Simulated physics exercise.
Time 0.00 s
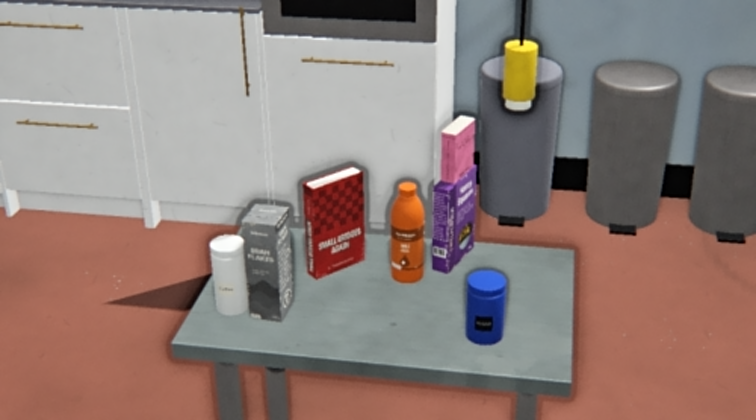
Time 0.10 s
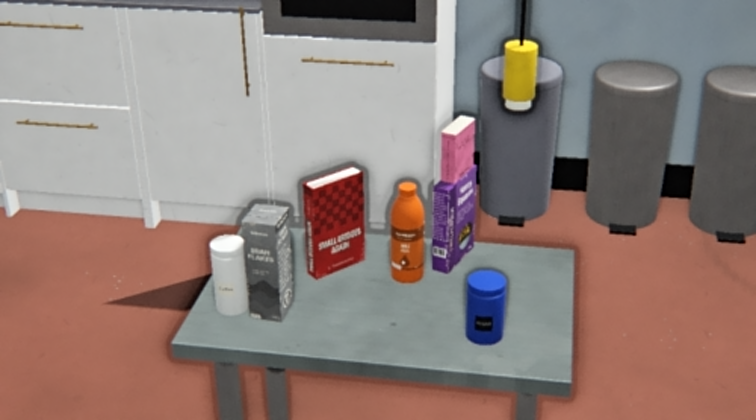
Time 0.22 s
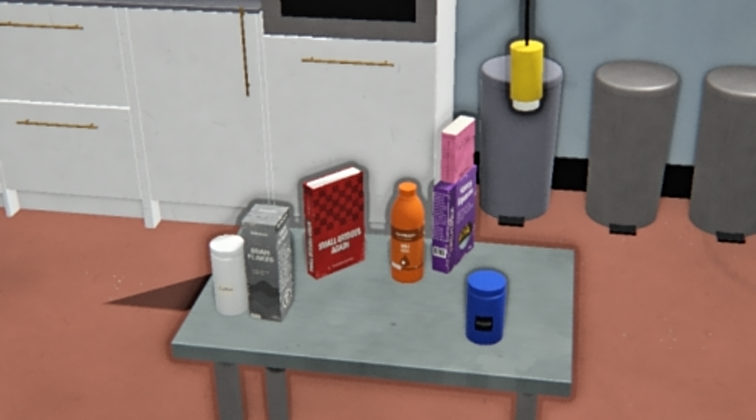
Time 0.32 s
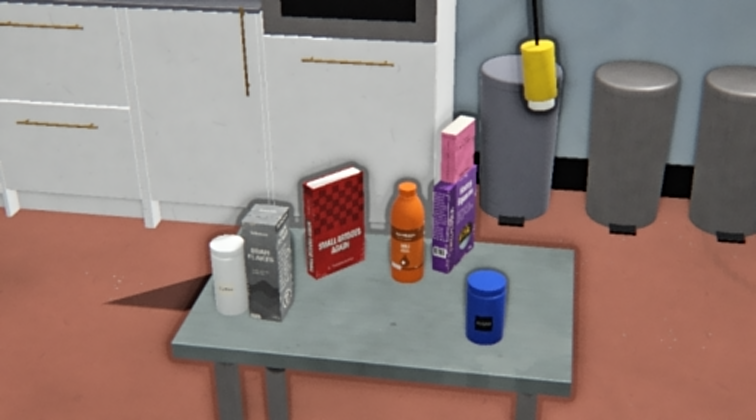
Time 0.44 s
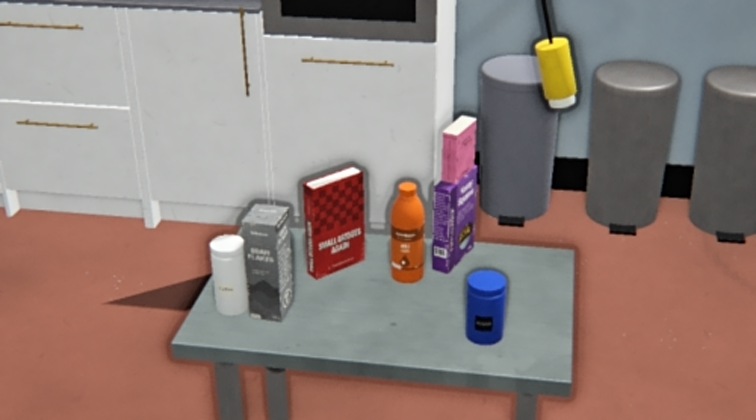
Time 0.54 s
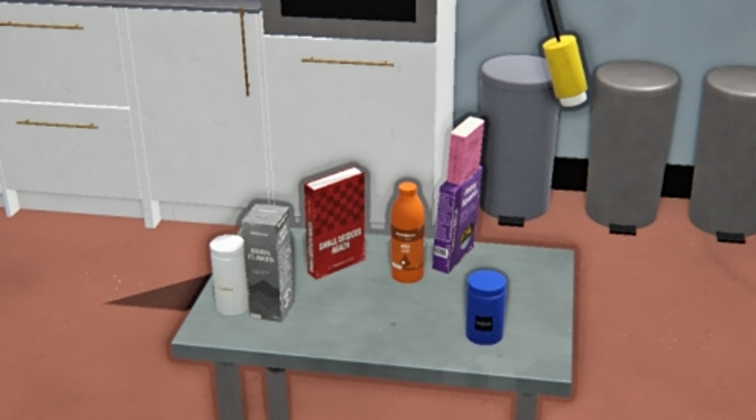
On a boat's cabin table, seven items, among them an orange bottle and a blue jar, stayed almost still while a hanging yellow object swung to the right, and the pink book shifted slightly right.
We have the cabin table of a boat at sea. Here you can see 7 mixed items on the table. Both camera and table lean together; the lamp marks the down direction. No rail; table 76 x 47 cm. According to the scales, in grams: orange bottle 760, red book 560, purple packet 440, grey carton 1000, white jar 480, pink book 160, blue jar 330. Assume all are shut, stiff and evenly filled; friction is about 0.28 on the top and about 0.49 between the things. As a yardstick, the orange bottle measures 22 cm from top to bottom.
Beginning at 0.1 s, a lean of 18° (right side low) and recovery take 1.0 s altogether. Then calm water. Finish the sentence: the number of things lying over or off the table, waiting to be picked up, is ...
... is at least three.
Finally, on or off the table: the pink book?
When everything stops, the pink book is out of bounds.
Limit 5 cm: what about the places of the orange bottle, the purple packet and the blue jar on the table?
Note: Orange bottle is left in place. Purple packet departs its position. Blue jar is left in place.
Around 0.84 s, boat heeled 10°, right side down; red book tipped 40° against what carries it near (357, 243); pink book tipped 57° against what carries it; purple packet tipped 72° against what carries it.
Around 0.94 s, boat heeled 4°, right side down; pink book now off the table; red book on its side near (376, 281); purple packet on its side.
Finally (1.6 s), off the table, pink book; on their side or leaning hard on the table, red book and purple packet; the other 4 still in place (within 5 cm). In the last view, orange bottle near (415, 232), red book near (382, 290).
